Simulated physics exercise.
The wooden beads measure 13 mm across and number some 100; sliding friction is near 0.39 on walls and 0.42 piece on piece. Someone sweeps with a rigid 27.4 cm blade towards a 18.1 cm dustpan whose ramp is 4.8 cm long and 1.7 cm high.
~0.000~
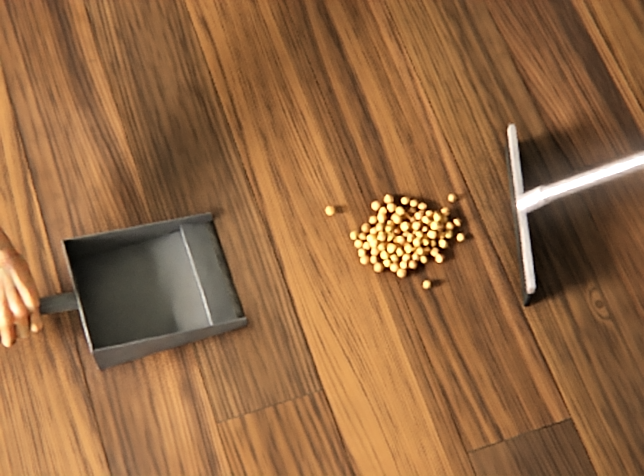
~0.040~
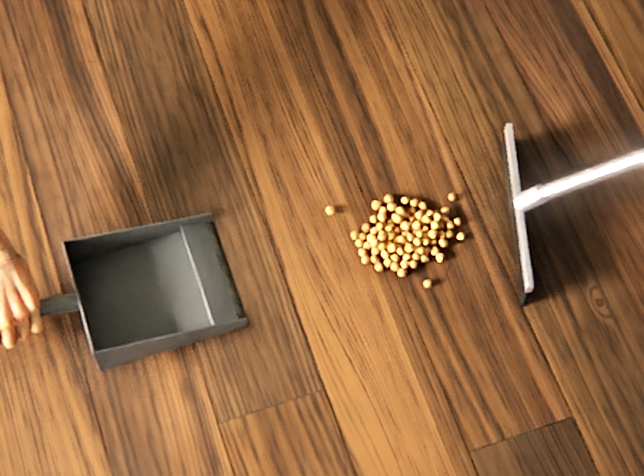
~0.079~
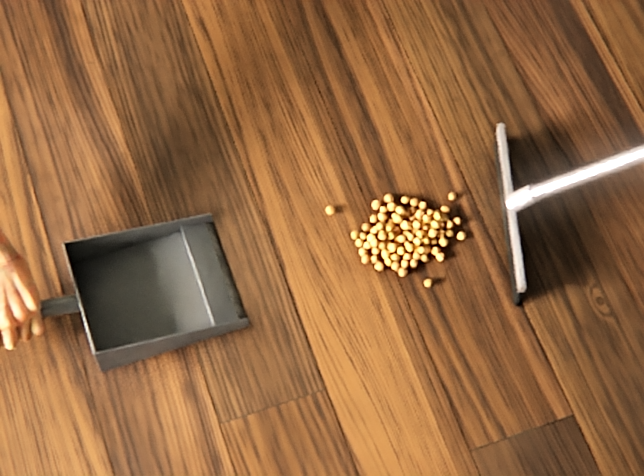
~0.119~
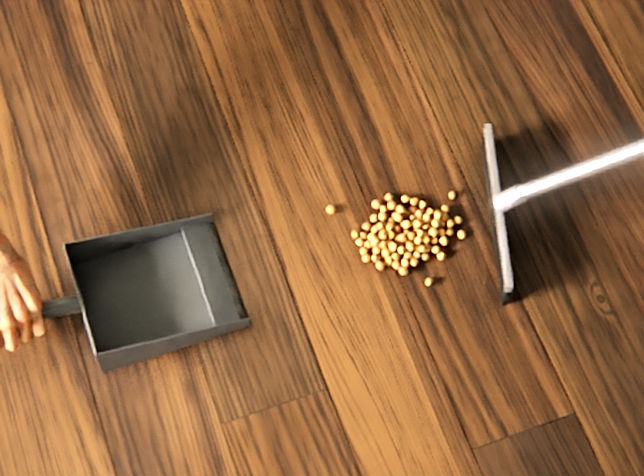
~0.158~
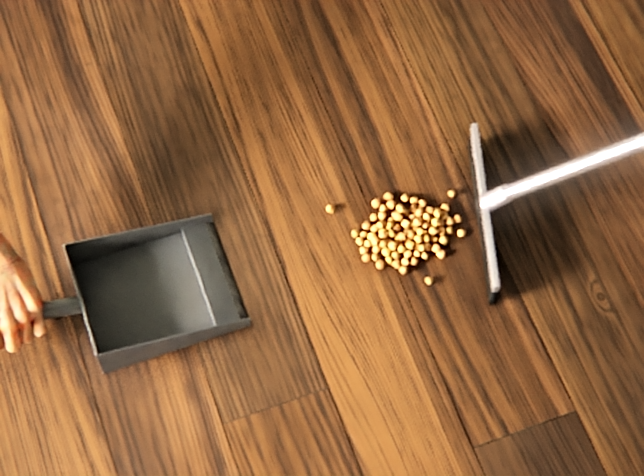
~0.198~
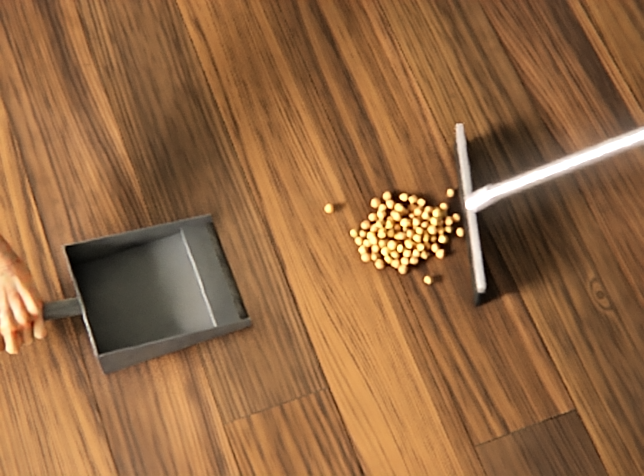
A pale, straight-edged blade on a light handle slides steadily left across a brown wooden plank floor, seen from above, closing the gap to a heap of small round golden beads. The beads lie near the middle, a few apart from the rest, while a dark grey dustpan sits at left, a hand at its handle. The beads and pan stay practically still, and the view hardly changes.
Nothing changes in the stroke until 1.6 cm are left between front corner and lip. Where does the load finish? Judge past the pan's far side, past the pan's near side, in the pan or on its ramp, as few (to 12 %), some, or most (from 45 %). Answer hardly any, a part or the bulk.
Past the pan's far side: A part; past the pan's near side: Hardly any; in the pan or on its ramp: A part.
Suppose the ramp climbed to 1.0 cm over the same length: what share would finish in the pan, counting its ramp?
Then about 25 per cent.
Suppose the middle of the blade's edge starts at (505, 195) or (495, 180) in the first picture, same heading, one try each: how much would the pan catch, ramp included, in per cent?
Some 20 and 15 per cent.
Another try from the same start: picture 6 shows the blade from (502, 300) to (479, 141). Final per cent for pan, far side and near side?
Pan 0, far 0, near 20.
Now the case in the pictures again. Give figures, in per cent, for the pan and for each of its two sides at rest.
Far side 25, near side 5, pan 20.
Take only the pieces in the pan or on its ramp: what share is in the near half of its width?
About 40 per cent.
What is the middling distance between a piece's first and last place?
Roughly 28 cm.
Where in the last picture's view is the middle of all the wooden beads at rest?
Around (227, 247).
Then, at 0.50 s, middle of the blade 21 cm from the lip; 0 % over the lip, far side 5 %, near side 5 %.
Then, at 0.70 s, middle of the blade 11 cm from the lip; 0 % over the lip, far side 15 %, near side 5 %.
After 1.01 s, middle of the blade 6 cm from the lip; 20 % over the lip, far side 25 %, near side 5 %.
At rest (1.6 s), far side 25 %, near side 5 %, pan 20 %, in front of the lip or behind the blade 50 %.
